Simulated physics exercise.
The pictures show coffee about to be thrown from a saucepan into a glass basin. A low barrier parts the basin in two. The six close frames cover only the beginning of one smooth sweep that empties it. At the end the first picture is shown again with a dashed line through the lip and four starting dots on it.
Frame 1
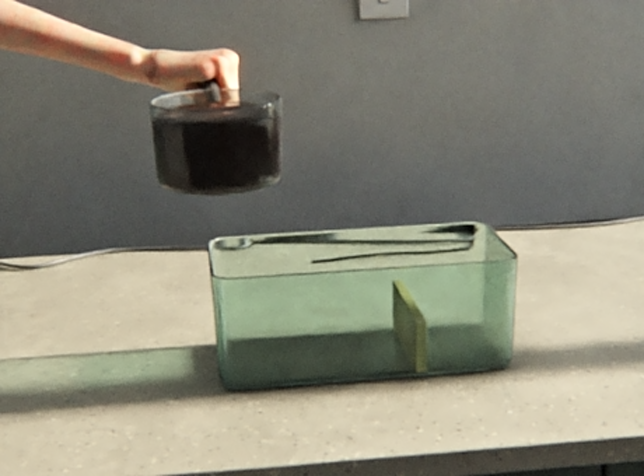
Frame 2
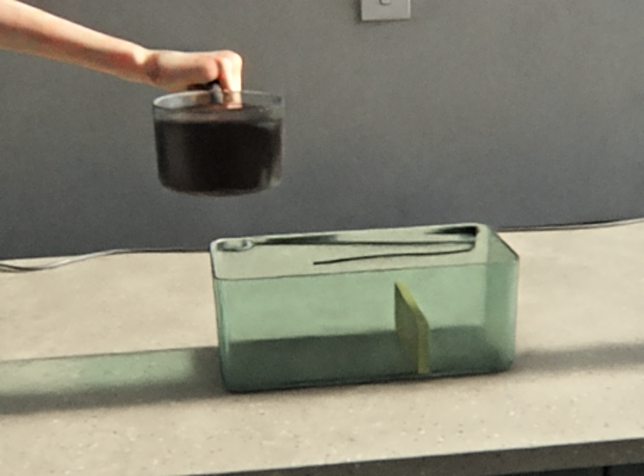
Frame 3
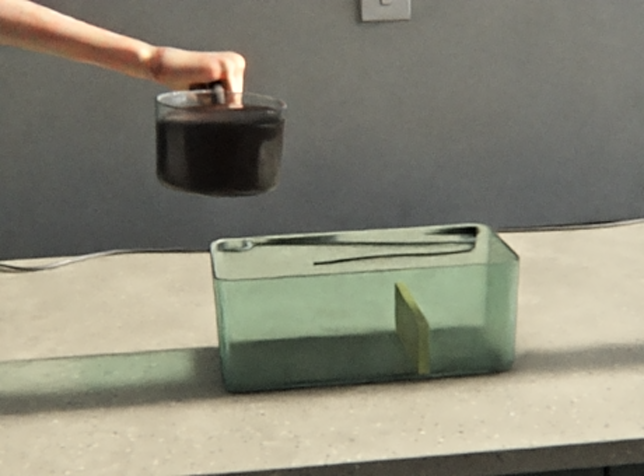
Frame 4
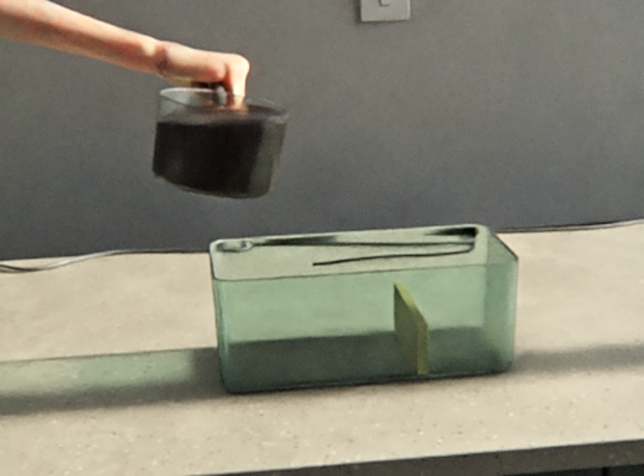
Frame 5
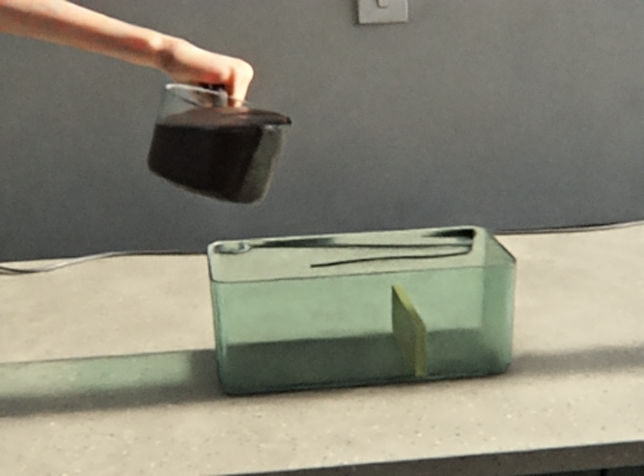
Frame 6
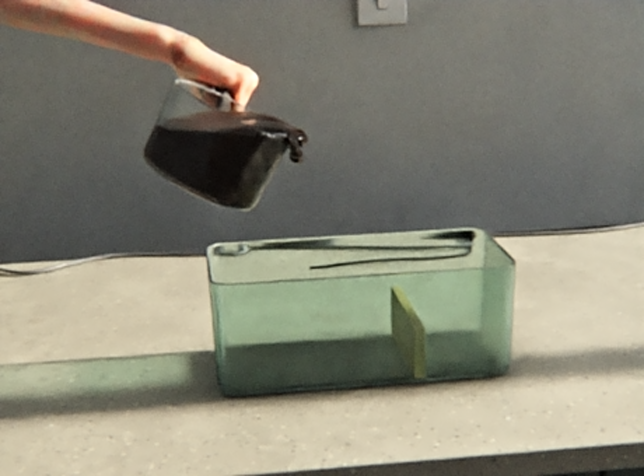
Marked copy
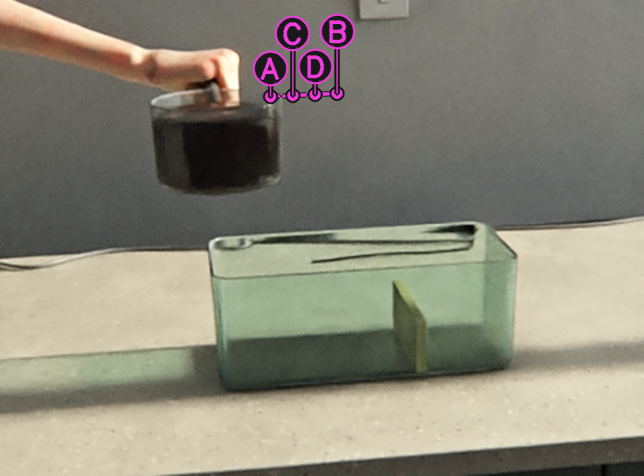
A hand holding a saucepan of dark coffee above a divided glass basin, tilting it rightward until coffee starts spilling over the lip.
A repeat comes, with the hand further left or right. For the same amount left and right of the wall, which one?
Dot B.
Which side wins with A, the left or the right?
More ends on the left.
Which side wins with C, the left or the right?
The left side.
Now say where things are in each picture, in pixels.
In the first picture, upright, lip at (278, 96); basin from (221, 387) to (512, 365); top of the wall at (409, 299); nothing has left yet.
In the second picture, upright, lip at (280, 99); nothing has left yet.
In the third picture, tipped about 5°, lip at (283, 103); nothing has left yet.
In the fourth picture, tipped about 11°, lip at (286, 110); nothing has left yet.
In the fifth picture, tipped about 19°, lip at (288, 122); coffee is over the lip, down to (288, 122).
In the sixth picture, tipped about 29°, lip at (289, 135); coffee is over the lip, down to (299, 161).
In magenta, A at (270, 96); B at (337, 93); C at (292, 95); D at (315, 94).
For dot A, about 97 % ends left of the wall and 3 % right of it.
For dot B, about 45 % ends left of the wall and 54 % right of it.
For dot C, about 98 % ends left of the wall and 1 % right of it.
For dot D, about 77 % ends left of the wall and 22 % right of it.
